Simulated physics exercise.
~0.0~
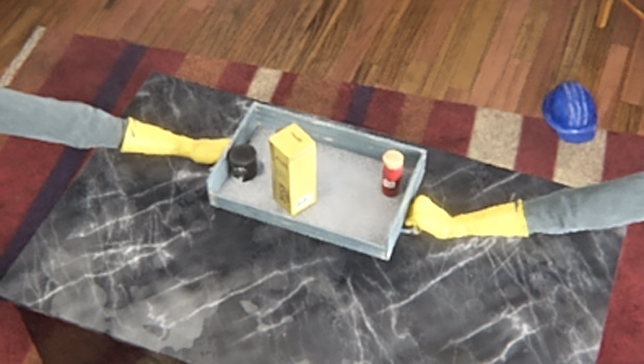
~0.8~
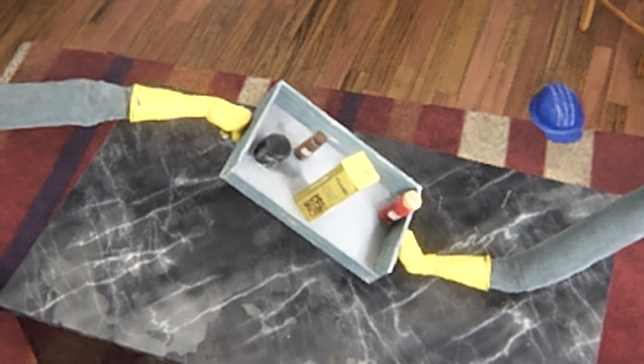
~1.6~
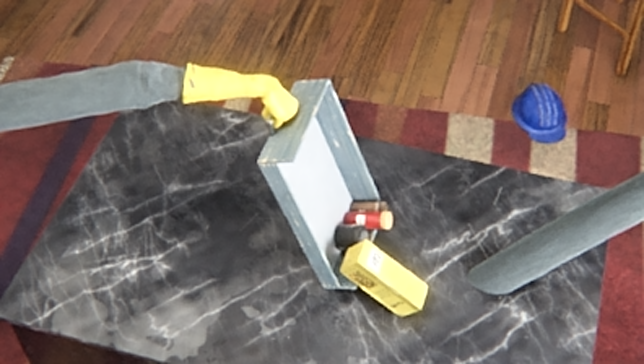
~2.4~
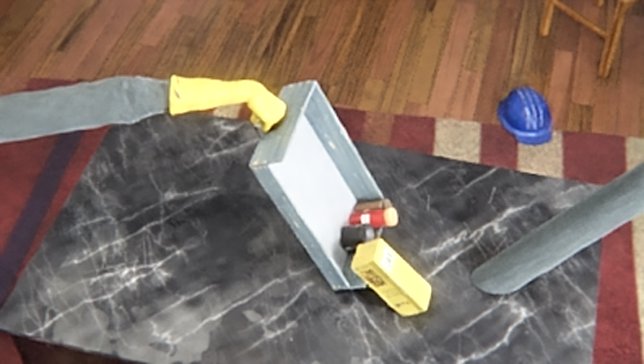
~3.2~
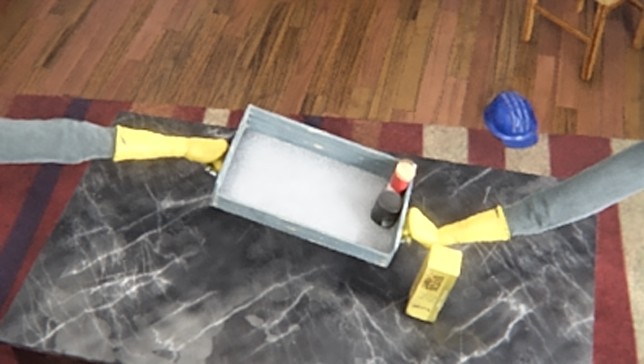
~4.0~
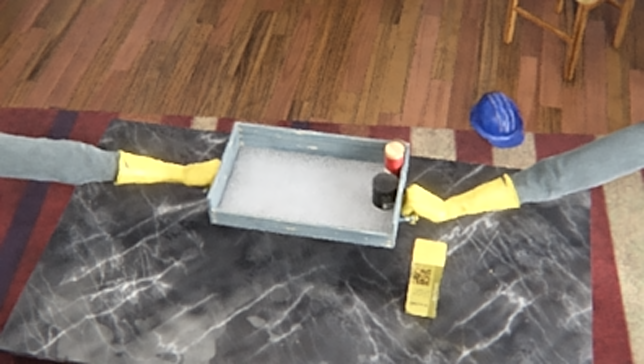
The clip opens on two yellow-gloved hands holding a shallow grey crate above a black marble table, with a blue hard hat on the rug behind. A black tin, a tall yellow carton and a red shaker stand inside. The hands tip the crate to the right, revealing a brown shaker as the items lean and slide that way. As the tilt steepens, the carton tumbles out over the lowered end and the others bunch there. The crate is then turned back level, leaving the tin and both shakers at its right end and the carton upside down on the table.
